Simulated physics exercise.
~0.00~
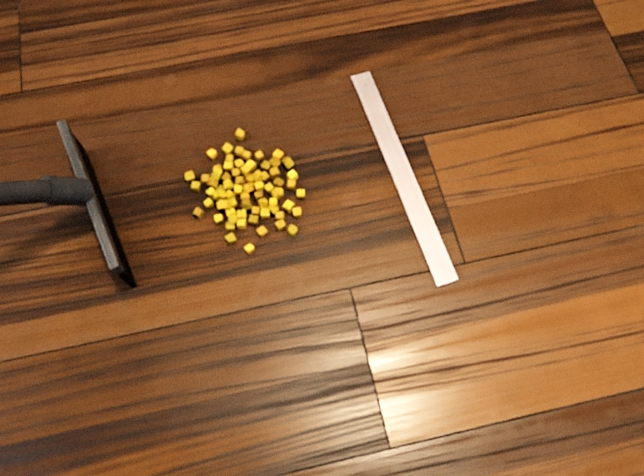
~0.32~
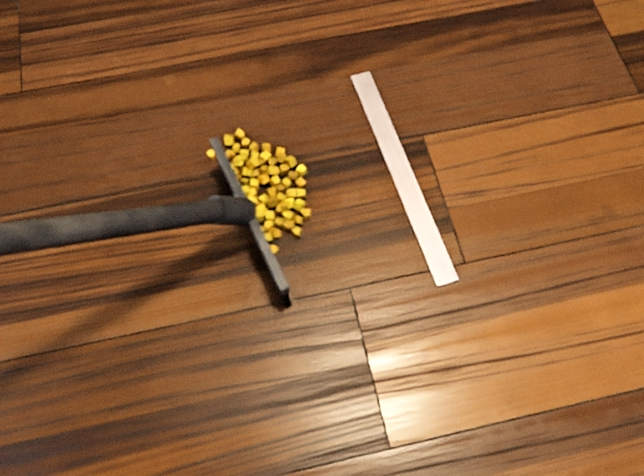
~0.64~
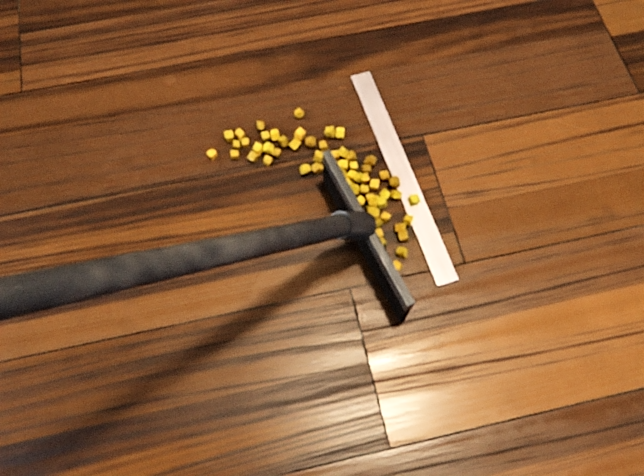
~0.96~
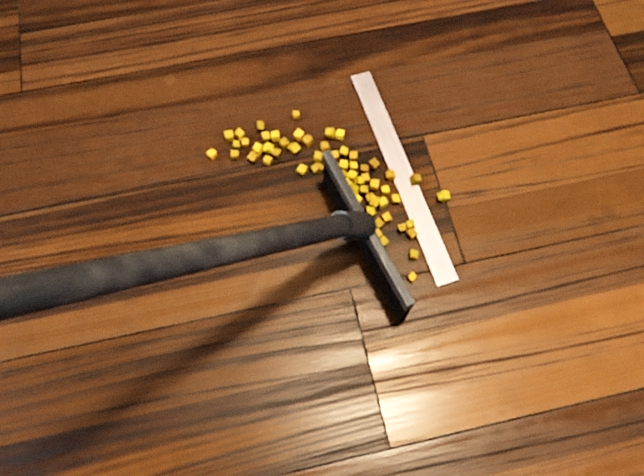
A loose pile of small yellow cheese cubes sits on a glossy brown wood-plank floor, seen from above at an angle by a still camera. A dark squeegee with a long handle waits at the left, and a thin pale strip lies slanted to the right of the pile. The squeegee pushes right into the cubes, bunching them against its blade. As it continues, many slip past its upper end and trail behind, while others are driven toward the strip. The blade stops short of the strip, and a few cubes reach it, one ending just beyond.
